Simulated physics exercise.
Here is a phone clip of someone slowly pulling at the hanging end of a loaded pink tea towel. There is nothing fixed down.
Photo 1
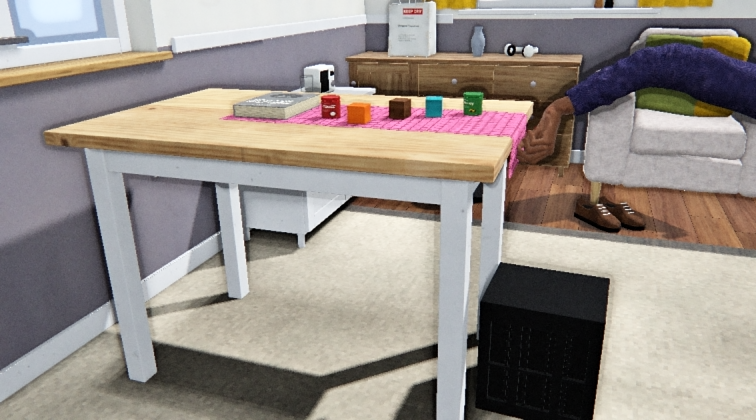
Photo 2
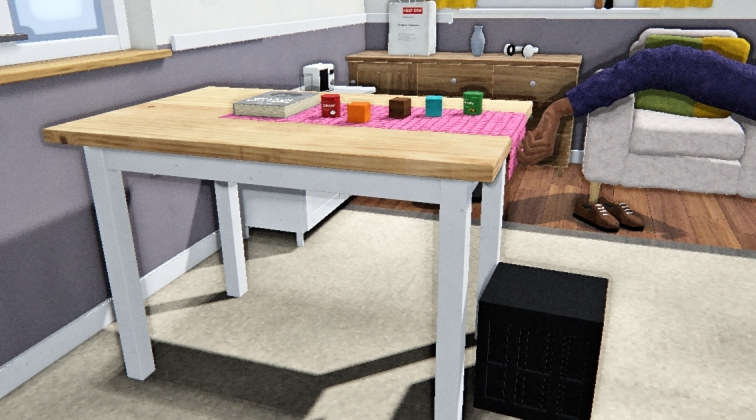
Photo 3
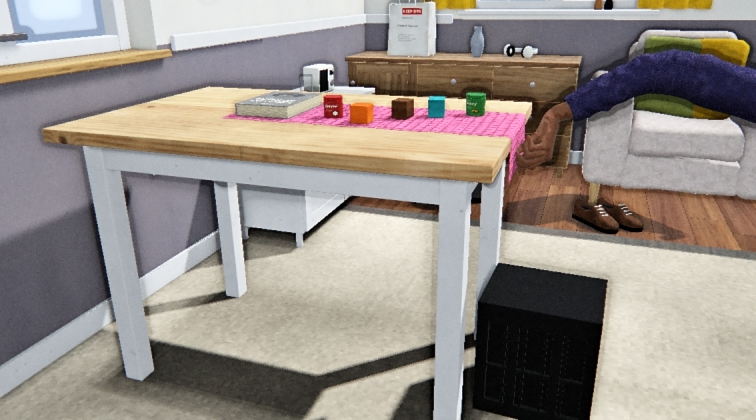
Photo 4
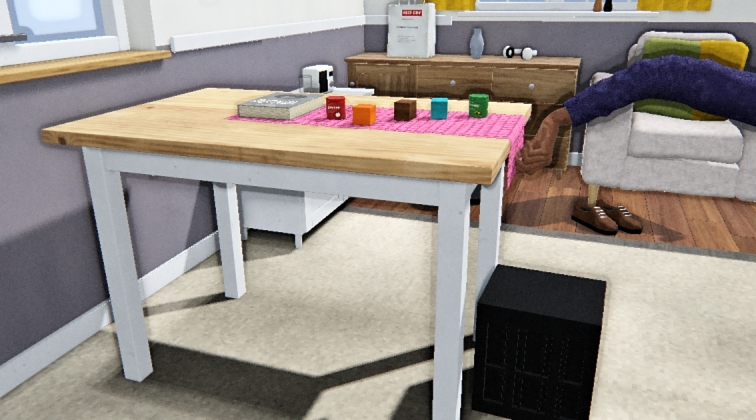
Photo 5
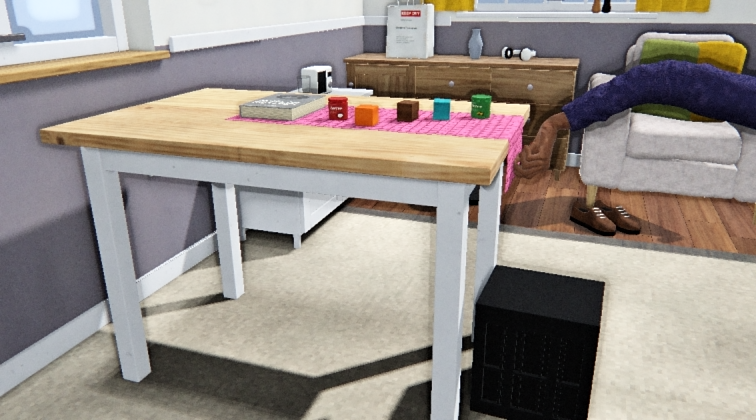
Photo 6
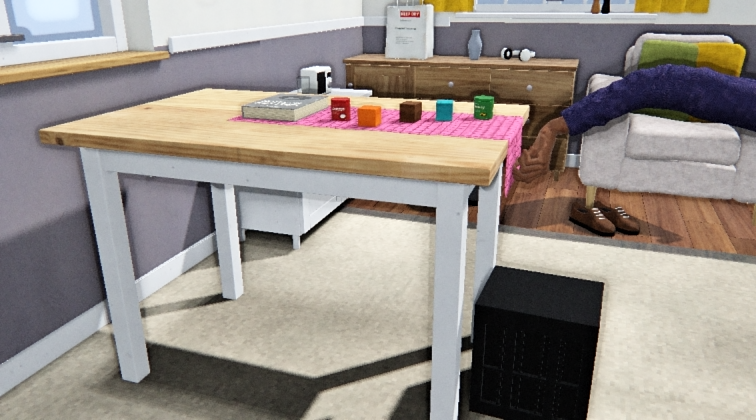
A hand slowly draws a pink cloth and its small colourful blocks rightward along a table.
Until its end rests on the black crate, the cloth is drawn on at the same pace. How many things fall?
Three.
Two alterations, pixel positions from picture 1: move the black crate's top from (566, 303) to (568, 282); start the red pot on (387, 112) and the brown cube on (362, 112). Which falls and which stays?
The red pot? Safe. The brown cube? Safe.
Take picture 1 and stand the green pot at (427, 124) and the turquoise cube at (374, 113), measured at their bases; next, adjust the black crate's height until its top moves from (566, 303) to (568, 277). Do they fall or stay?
Green pot is gone, turquoise cube stays.
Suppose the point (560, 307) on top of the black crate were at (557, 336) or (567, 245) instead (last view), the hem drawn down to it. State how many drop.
4 and 1.
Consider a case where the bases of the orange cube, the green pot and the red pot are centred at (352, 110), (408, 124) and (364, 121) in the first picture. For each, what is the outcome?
Of the three, the orange cube stays aboard, the green pot takes a tumble, the red pot stays aboard.
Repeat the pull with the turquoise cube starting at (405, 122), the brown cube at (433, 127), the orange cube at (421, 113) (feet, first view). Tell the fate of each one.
Turquoise cube: Goes. Brown cube: Goes. Orange cube: Goes.
Soon after, hem near (511, 246); green pot gone.
Then, hem on the crate; green pot, turquoise cube and brown cube gone.
At rest, hem on the crate; green pot, turquoise cube and brown cube gone. The answer is three.
